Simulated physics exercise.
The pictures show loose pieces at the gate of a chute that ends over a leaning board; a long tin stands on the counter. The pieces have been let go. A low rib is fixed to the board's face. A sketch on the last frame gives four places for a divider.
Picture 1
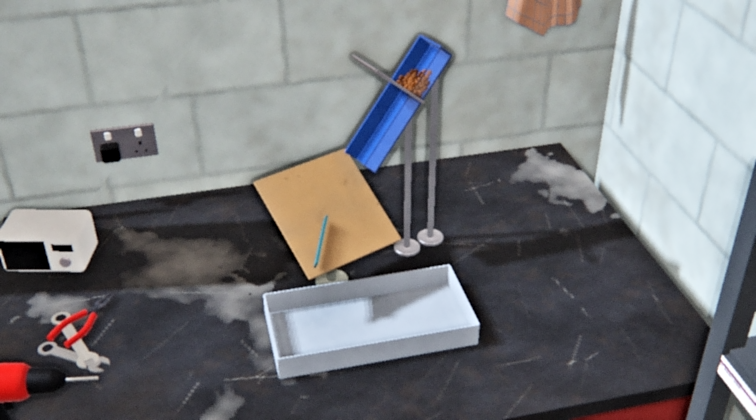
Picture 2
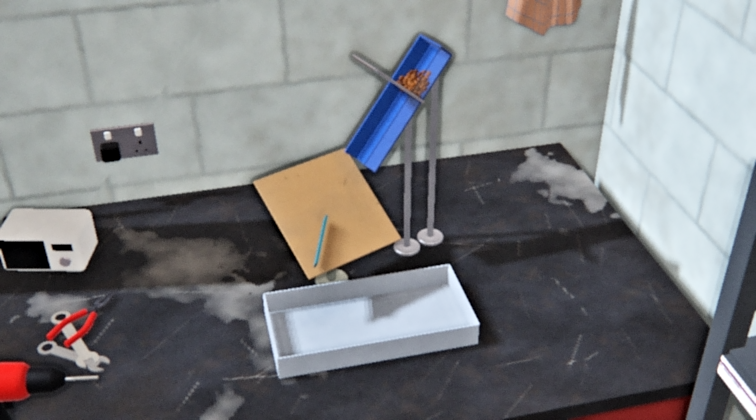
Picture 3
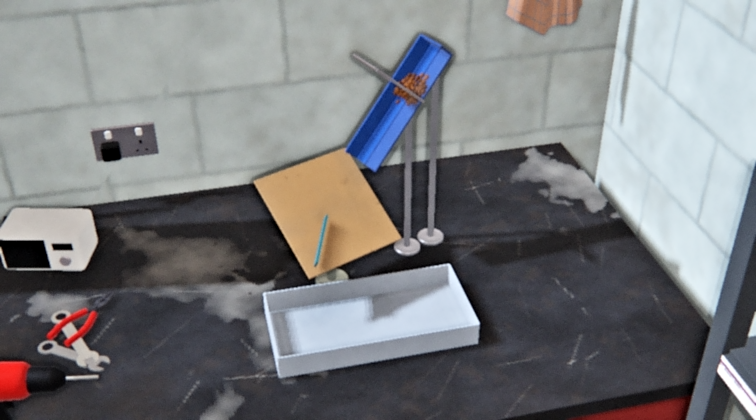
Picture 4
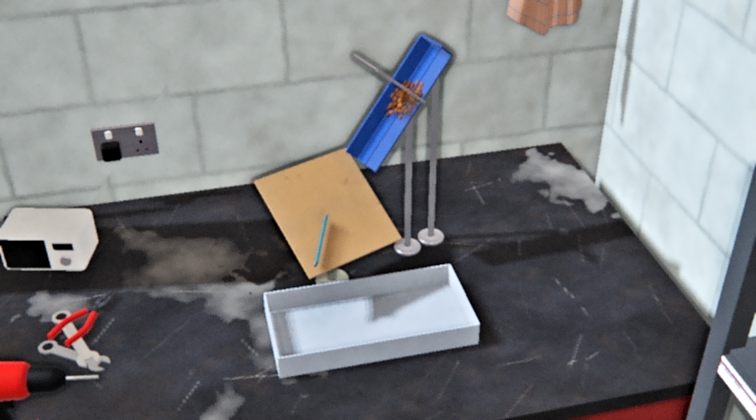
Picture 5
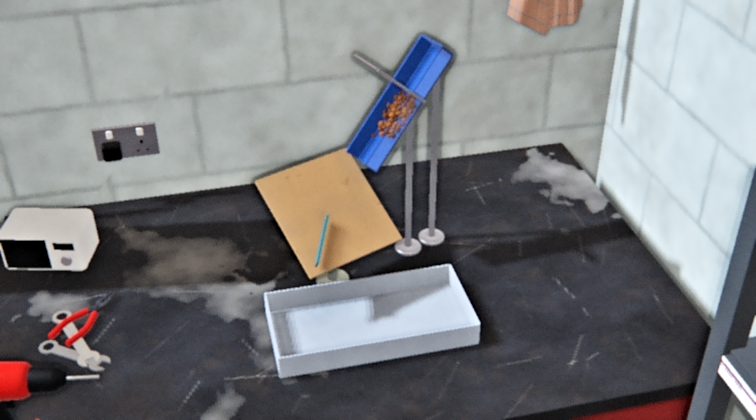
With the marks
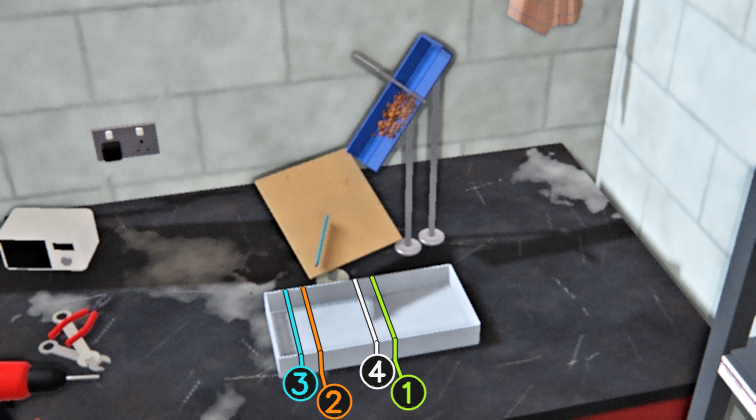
A dark, scratched worktop with cloudy grey patches runs along a pale block wall, seen from above at an angle by a still camera. A steep blue chute on grey stands rises behind a tilted tan board with a thin teal strip, with a long whitish tin in front and red-handled tools at left. Small orange-brown pieces slide down the chute leftward, spreading slightly, while everything else stays still.
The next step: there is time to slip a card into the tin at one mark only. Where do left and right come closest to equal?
4 works best here.
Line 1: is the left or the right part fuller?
More lands on the left.
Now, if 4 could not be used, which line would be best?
1.
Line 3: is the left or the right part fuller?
Right.
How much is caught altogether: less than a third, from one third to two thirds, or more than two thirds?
It is more than two thirds.
On the marked copy, line 1 crosses the front rim at (394, 339); line 2 crosses the front rim at (320, 351); line 3 crosses the front rim at (300, 354); line 4 crosses the front rim at (376, 342).
If 1 is chosen, of what is caught, the larger part on the left of the divider, roughly a quarter on the right.
If 2 is chosen, of what is caught, about a tenth on the left of the divider, almost all on the right.
If 3 is chosen, of what is caught, just a few on the left of the divider, almost all on the right.
If 4 is chosen, of what is caught, roughly half on the left of the divider, roughly half on the right.
